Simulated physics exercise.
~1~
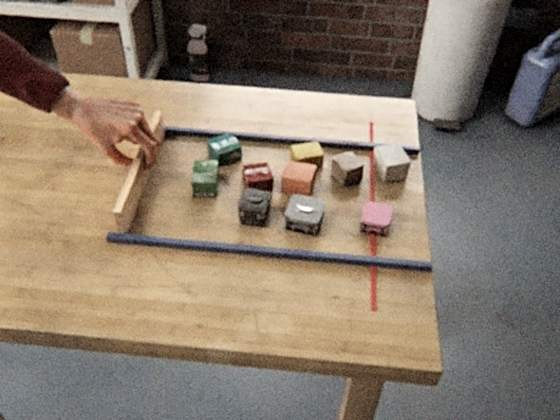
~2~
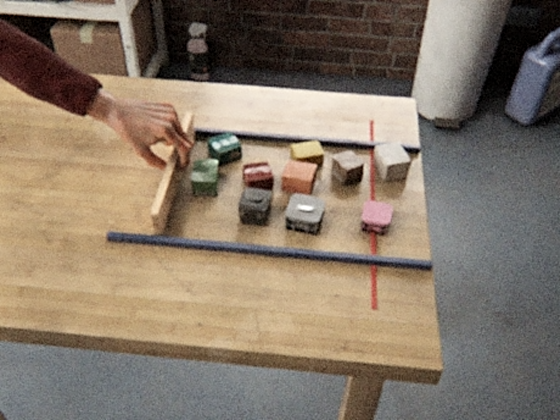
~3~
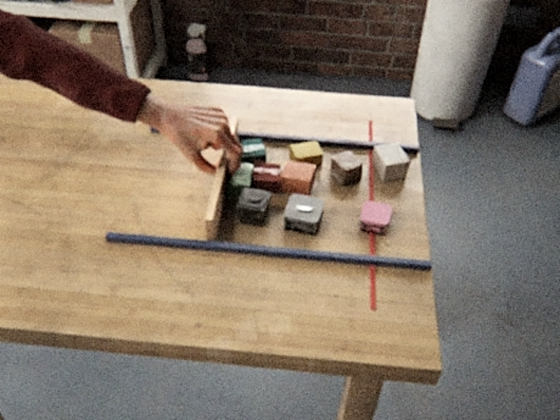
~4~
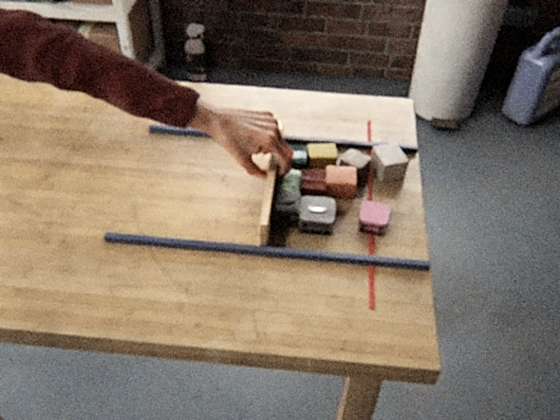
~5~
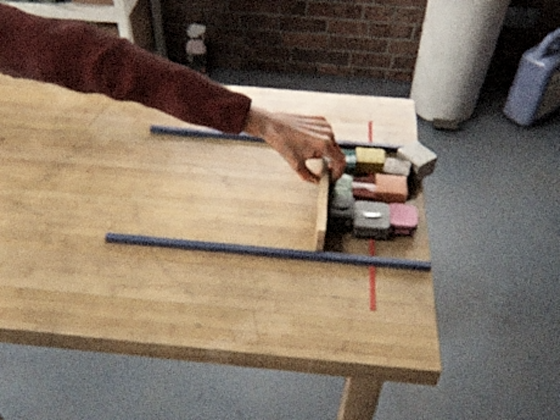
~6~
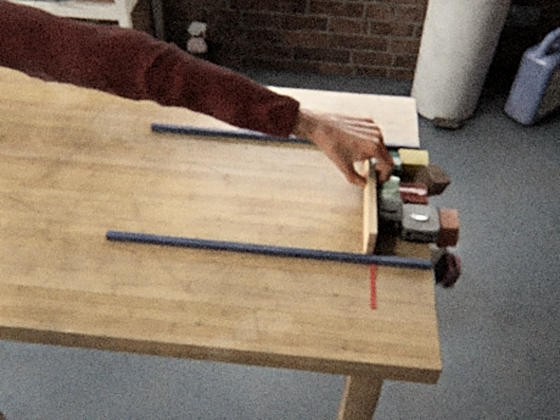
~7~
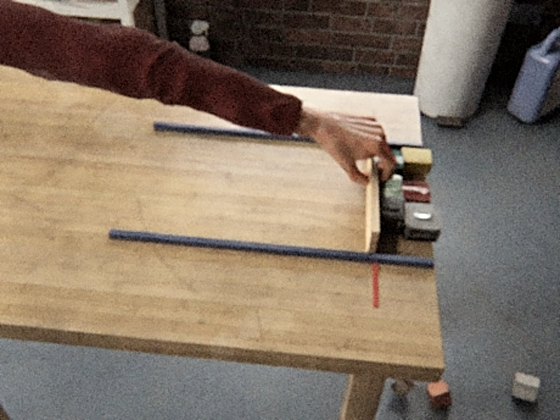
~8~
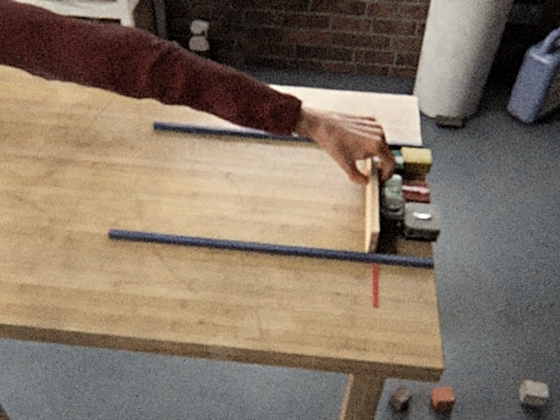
The clip opens on a wooden table where a hand holds an upright board behind a scatter of small colourful blocks and cases, between two blue rails. The hand slides the board to the right, and it gathers the green, red and dark pieces first. The cluster packs together and pushes the orange block, brown box, pink case and white block past the red tape toward the table's end. Several pieces tip over the edge and drop. The board stops at the tape, with fallen blocks on the floor and the remaining pieces crowded at the rim, some jutting over it.
